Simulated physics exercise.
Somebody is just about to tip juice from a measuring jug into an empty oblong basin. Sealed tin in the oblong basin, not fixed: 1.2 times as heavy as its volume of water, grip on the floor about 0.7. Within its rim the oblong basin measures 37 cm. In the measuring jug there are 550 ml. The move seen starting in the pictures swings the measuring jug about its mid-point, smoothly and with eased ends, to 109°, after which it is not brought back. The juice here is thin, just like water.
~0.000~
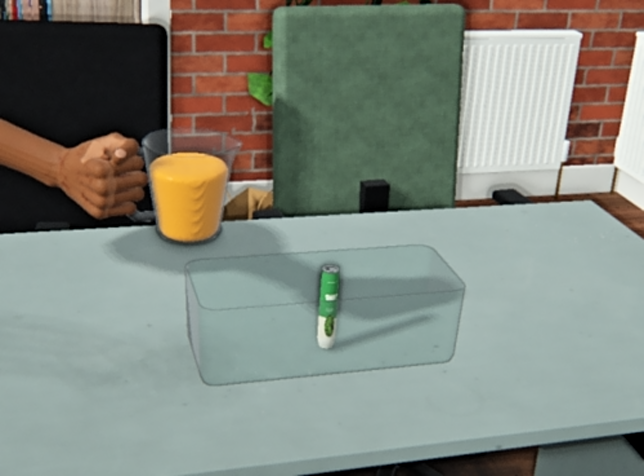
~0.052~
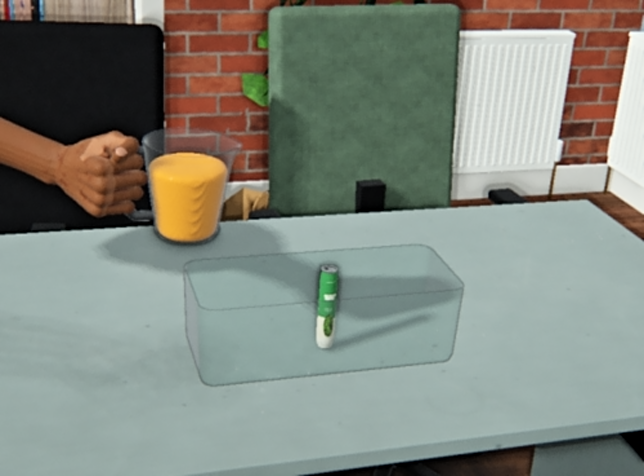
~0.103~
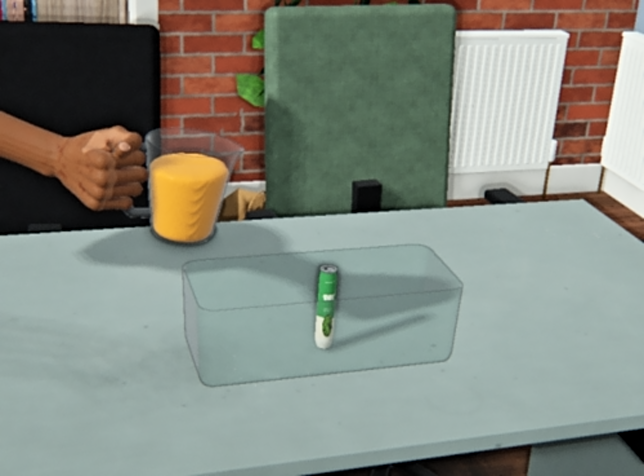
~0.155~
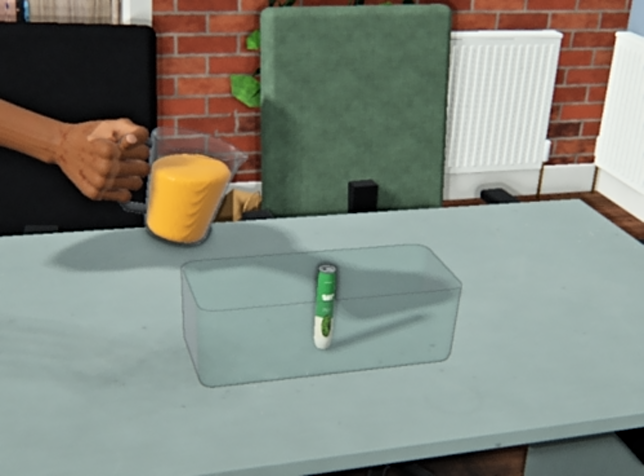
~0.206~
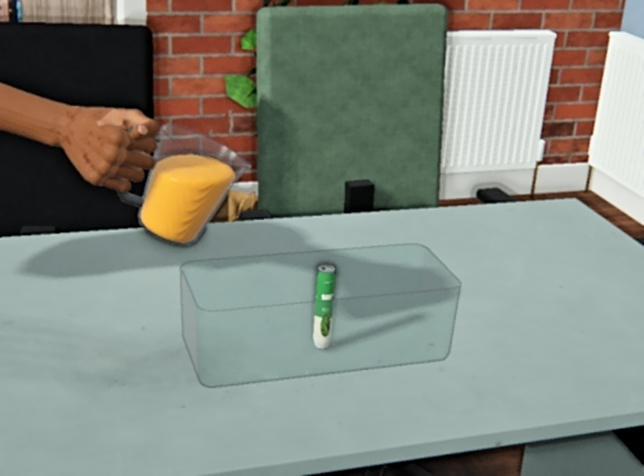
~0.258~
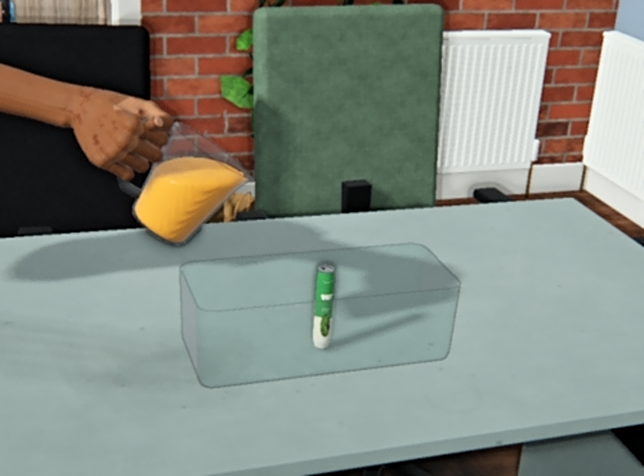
At a pale table by a brick wall, a hand tilting a jug of orange juice rightward beside a clear basin holding a green-and-white tin.
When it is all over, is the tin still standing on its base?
It will make it through.
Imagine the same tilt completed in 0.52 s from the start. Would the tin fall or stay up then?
The tin stays on its base.
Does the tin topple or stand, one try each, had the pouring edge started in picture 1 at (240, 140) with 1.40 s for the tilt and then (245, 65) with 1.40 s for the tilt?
The tin stays vertical the first time and overturns the second time.
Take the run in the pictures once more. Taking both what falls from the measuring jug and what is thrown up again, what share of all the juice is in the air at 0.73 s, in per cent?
12 per cent or so.
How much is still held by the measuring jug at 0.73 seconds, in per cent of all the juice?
About 8 per cent.
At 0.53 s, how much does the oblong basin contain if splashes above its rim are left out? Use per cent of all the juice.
About 18%.
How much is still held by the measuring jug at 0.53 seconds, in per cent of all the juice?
Close to 54 percent of the liquid remains at that time.
After 0.53 s the tilt is 98° and 54 per cent is still to pour; the tin stands where it began.
After 0.73 s the tilt is 109° and 8 per cent is still to pour; the tin stands where it began.
After 0.94 s the tilt is 109° and 0 per cent is still to pour; the tin stands where it began.
After 1.17 s the tilt is 109° and 0 per cent is still to pour; the tin stands where it began.
In the end the tin stands where it began.
